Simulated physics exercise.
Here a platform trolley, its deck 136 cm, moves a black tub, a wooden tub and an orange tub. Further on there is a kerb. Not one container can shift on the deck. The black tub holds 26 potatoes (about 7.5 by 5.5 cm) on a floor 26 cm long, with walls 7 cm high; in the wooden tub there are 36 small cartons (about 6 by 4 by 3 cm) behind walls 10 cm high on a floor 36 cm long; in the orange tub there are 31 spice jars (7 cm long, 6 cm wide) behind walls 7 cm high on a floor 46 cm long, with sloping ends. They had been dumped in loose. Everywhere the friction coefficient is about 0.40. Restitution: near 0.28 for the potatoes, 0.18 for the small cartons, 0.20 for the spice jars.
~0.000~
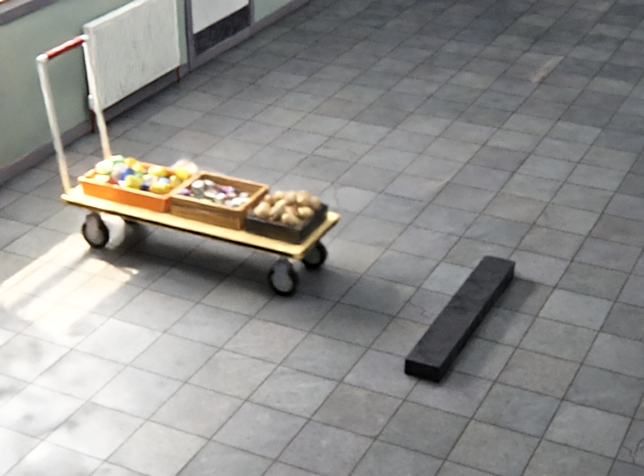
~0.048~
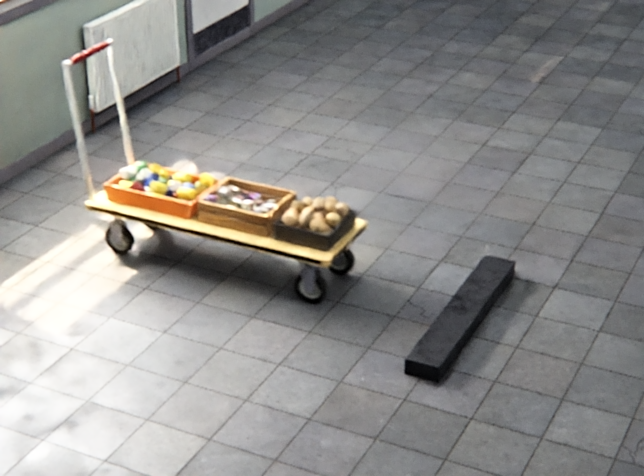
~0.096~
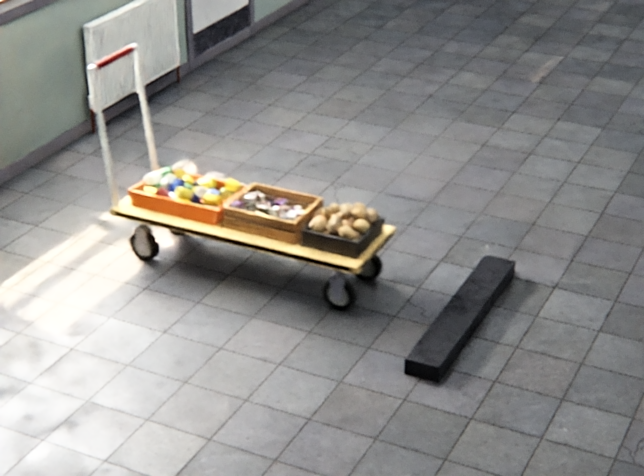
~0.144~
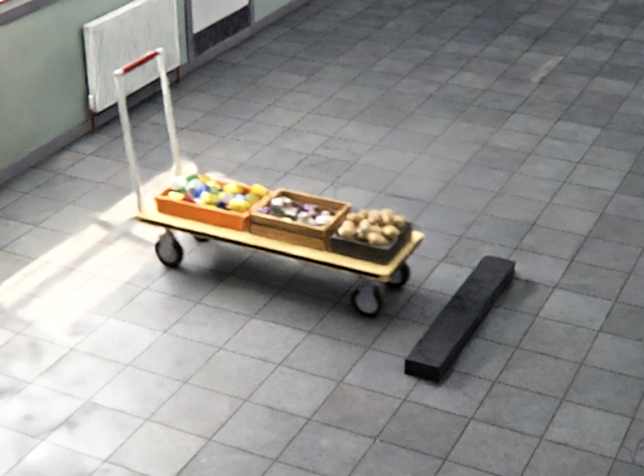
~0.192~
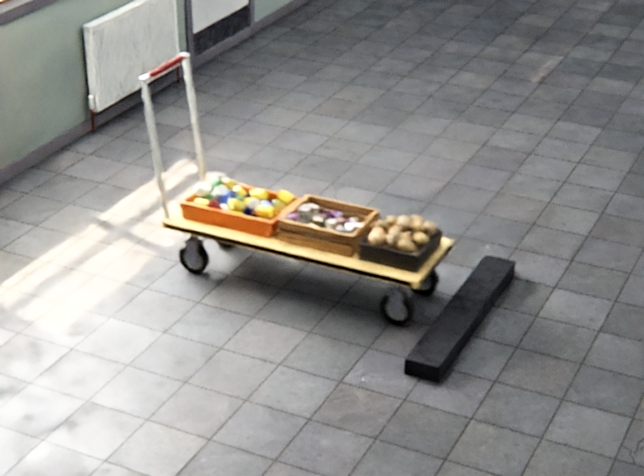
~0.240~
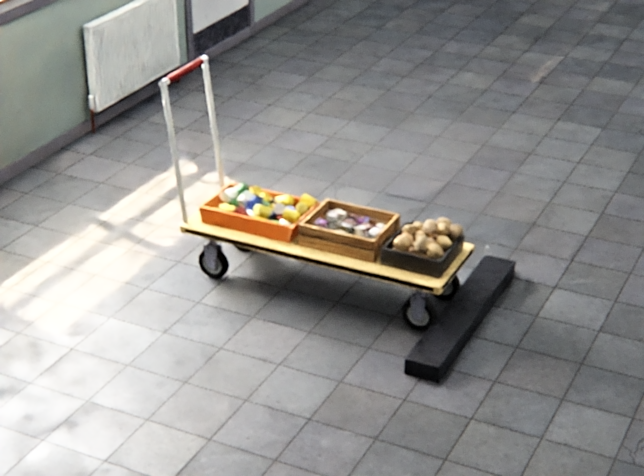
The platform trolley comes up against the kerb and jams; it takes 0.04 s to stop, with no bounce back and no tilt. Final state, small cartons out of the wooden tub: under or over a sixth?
Under.
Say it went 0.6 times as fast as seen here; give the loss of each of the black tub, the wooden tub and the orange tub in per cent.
Black tub 20, wooden tub 0, orange tub 0 per cent.
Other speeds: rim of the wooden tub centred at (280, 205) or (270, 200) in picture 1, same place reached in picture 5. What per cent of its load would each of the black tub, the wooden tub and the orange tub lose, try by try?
Per cent lost, first try then second - black tub: 10, 20; wooden tub: 0, 0; orange tub: 0, 0.
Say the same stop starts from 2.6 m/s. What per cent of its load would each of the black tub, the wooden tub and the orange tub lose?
In that case the black tub sheds 30 per cent of its load, the wooden tub 0 per cent, and the orange tub 10 per cent.
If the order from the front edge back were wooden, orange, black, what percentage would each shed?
In that arrangement the black tub sheds 40 per cent of its load, the wooden tub 10 per cent, and the orange tub 20 per cent.
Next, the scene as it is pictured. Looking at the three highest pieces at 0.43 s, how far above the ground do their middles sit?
56 cm.
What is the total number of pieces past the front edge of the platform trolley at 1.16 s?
Some 10 pieces.
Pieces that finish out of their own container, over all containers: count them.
About 20 pieces.
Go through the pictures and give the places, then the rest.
In the first picture (places track the rim corner closest to us here), wooden tub (237, 209); orange tub (163, 198); 71 cm to go; all still inside.
Wooden tub (264, 216); orange tub (189, 204); 56 cm to go, in the second picture.
Wooden tub (292, 222); orange tub (215, 210); 41 cm to go, in the third picture.
Wooden tub (321, 229); orange tub (242, 216); 26 cm to go, in the fourth picture.
Wooden tub (350, 235); orange tub (270, 222); 11 cm to go, in the fifth picture.
Wooden tub (372, 240); orange tub (290, 227); stopping; all still inside, in the sixth picture.
After 0.31 s, the black tub is down by 5 of 26, the wooden tub has all 36 and the orange tub is down by 1 of 31.
After 0.43 s, the black tub is down by 10 of 26, the wooden tub has all 36 and the orange tub is down by 4 of 31.
After 0.66 s, the black tub is down by 11 of 26, the wooden tub is down by 2 of 36 and the orange tub is down by 8 of 31.
When it is over (at 1.16 s), the black tub is down by 11 of 26, the wooden tub is down by 2 of 36 and the orange tub is down by 8 of 31. Asked share, 2 of 36, 6 per cent.
